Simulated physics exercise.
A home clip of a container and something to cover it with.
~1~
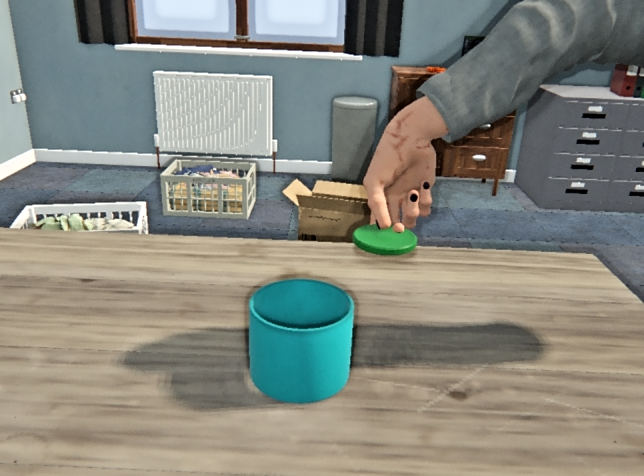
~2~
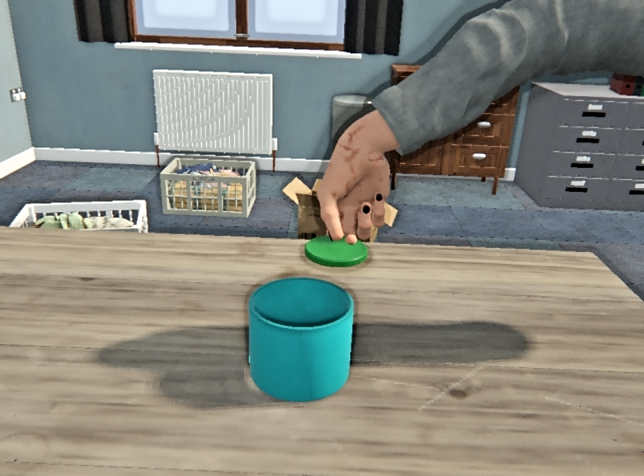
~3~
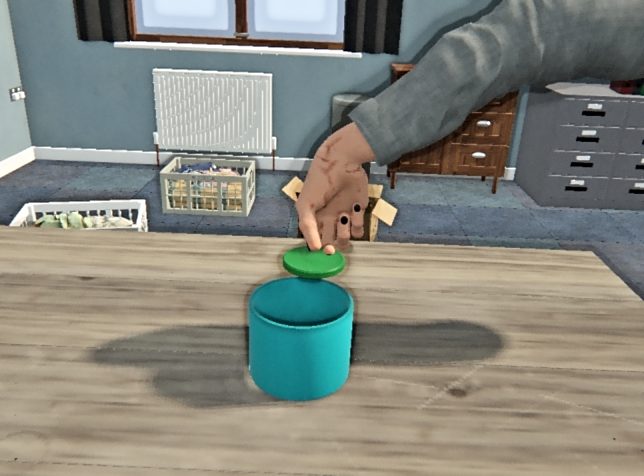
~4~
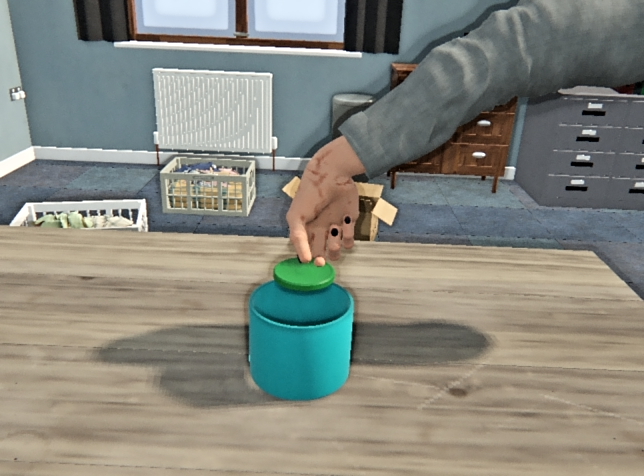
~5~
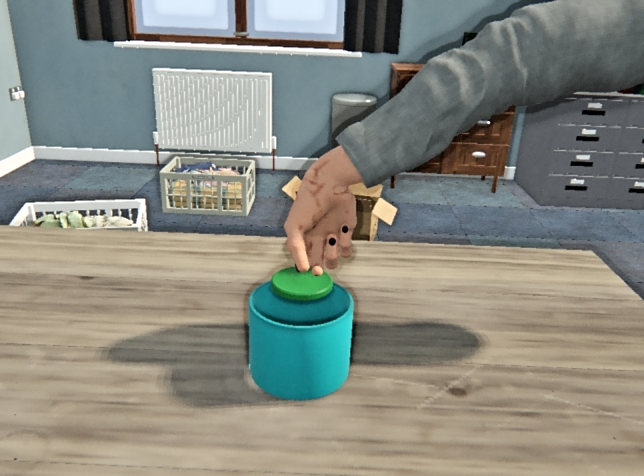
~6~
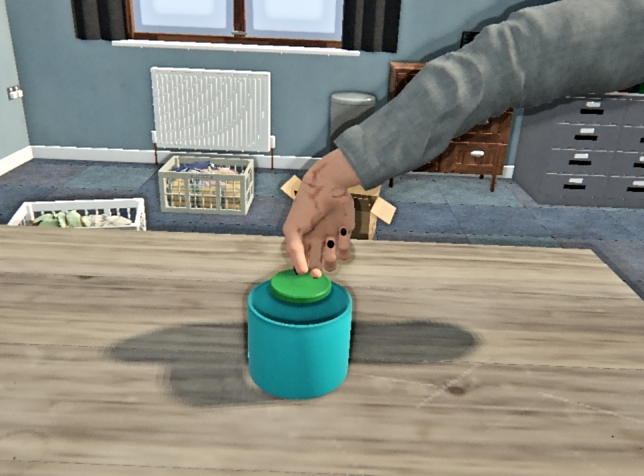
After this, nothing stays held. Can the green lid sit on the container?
It drops through.
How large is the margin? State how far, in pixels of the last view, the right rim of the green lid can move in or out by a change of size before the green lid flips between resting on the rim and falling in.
20 pixels to the right.
Then, 0.16 s on from there, green lid on its way down near (299, 336).
Then, 0.26 s on from there, green lid at the bottom near (299, 357).
In the end, the green lid falls in, near (298, 362).
